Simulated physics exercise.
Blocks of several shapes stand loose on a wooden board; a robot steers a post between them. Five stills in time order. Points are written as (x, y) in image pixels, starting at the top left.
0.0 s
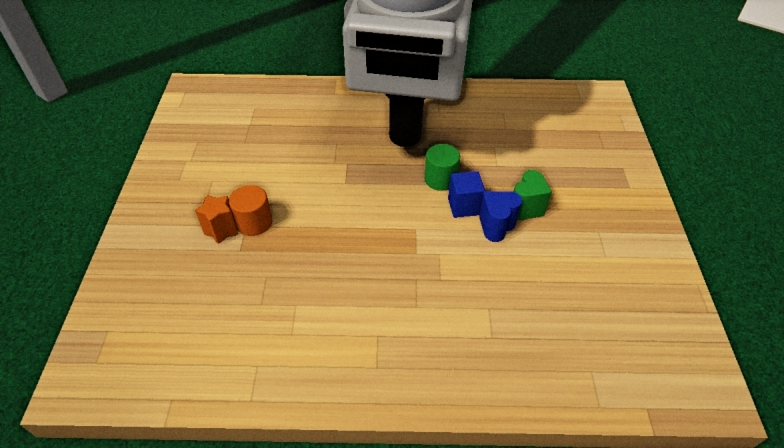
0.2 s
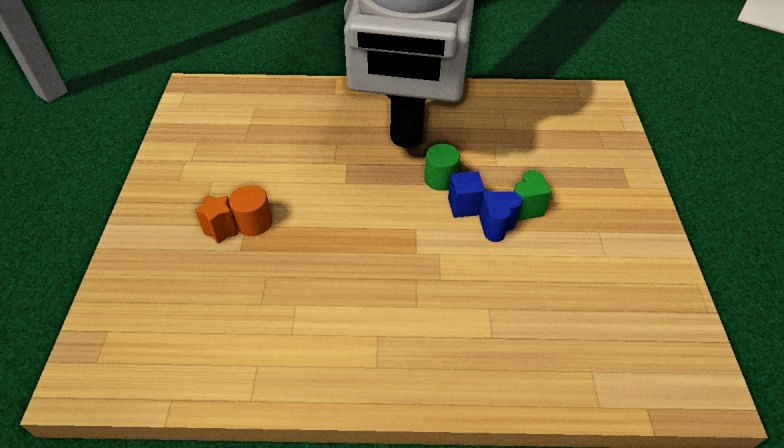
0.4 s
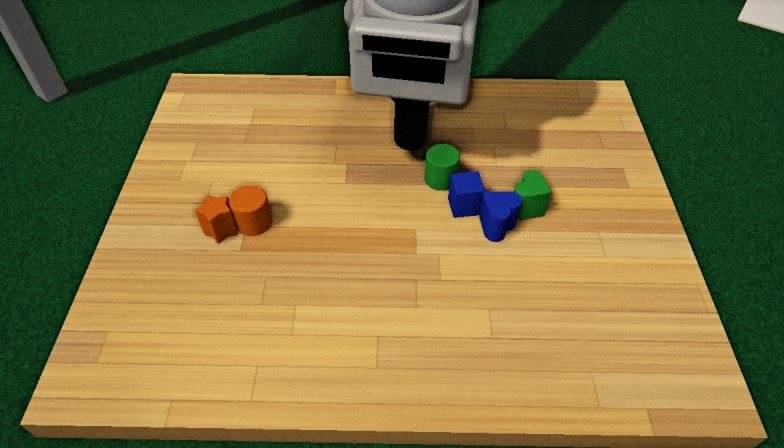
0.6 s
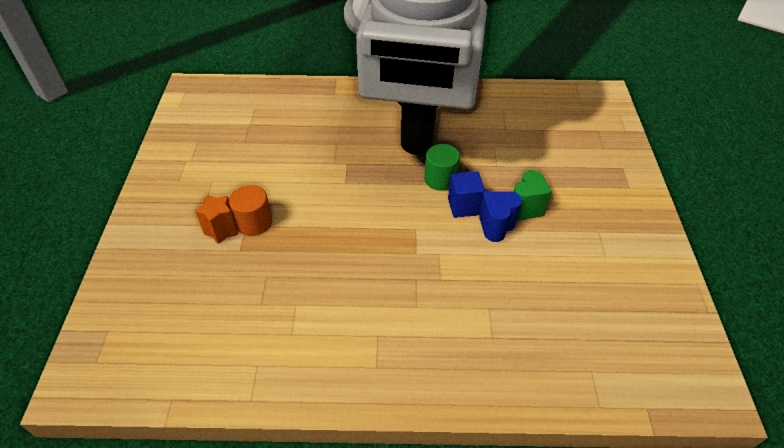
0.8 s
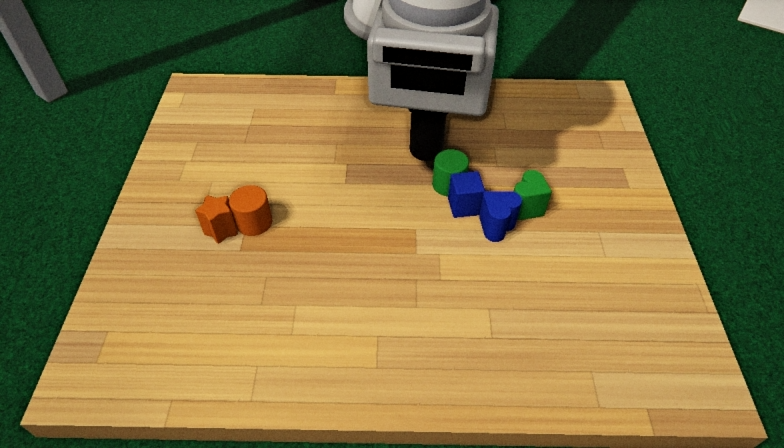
A grey robot arm holding a black post reaches over the far edge of a pale wooden board on a green surface, seen from above by a still camera. An orange star and orange cylinder sit at left, while a green cylinder, blue cube, blue heart and green heart cluster right of centre. The post, at first still, slides slightly right and nearer, nudging the green cylinder a little rightward.
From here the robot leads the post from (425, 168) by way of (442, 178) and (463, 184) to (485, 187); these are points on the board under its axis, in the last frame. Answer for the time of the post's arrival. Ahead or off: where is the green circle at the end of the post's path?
Lost on the way.
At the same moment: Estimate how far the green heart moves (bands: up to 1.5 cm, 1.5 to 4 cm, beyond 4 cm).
It moves only a bit, under 1.5 cm.
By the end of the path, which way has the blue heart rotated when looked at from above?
In a top view, it turns counterclockwise.
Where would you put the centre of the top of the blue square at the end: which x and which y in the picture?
Around pixel (481, 211).
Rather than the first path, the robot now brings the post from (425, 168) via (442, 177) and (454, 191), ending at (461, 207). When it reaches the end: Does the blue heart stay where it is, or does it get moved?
The blue heart will be pushed away from where it stands.
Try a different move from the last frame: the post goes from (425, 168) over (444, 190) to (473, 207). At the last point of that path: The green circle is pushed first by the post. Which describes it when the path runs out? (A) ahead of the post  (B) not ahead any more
I'll go with A - ahead of the post.
On the path given first. Halfway along, post (455, 165); green circle (473, 179); blue square (478, 204); blue heart (517, 215), turned 40° anticlockwise.
At the end, post (488, 171); green circle (495, 188); blue square (481, 211), turned 15° clockwise; blue heart (517, 218), turned 60° anticlockwise; green heart unmoved.
